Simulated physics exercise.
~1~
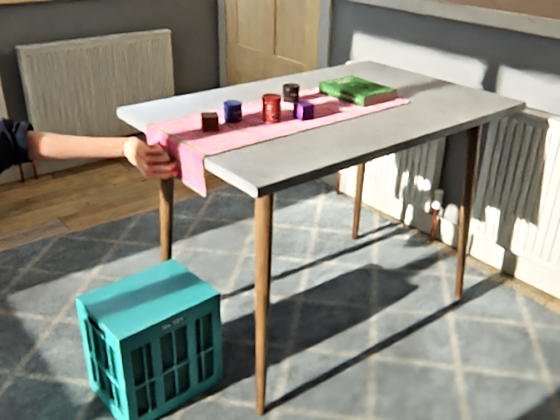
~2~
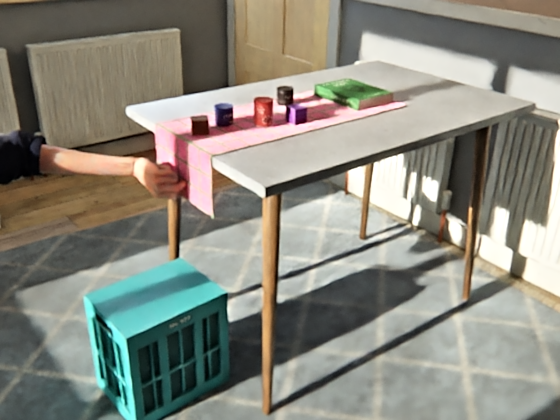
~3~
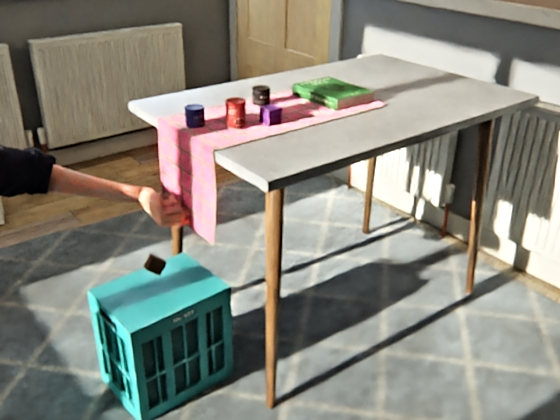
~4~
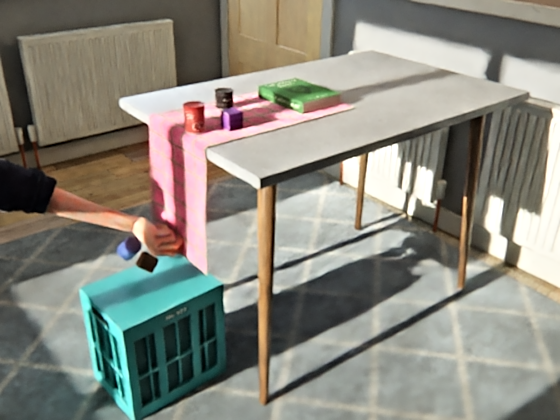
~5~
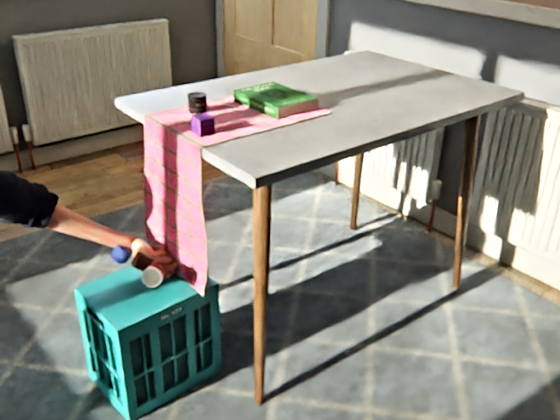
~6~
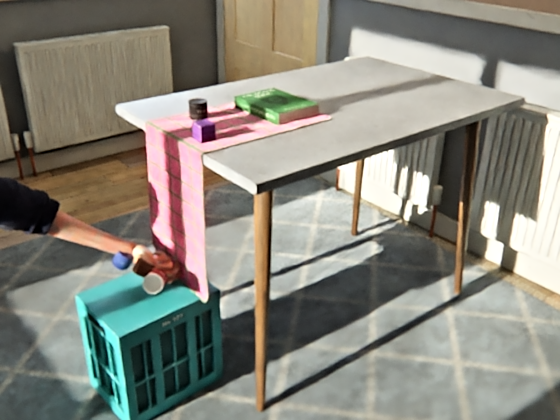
A hand slowly pulled a pink cloth leftward off a table, carrying small items over the edge, first a brown one, then a blue one, then a red can, until its hem reached the turquoise crate, with a purple cube still on the table.
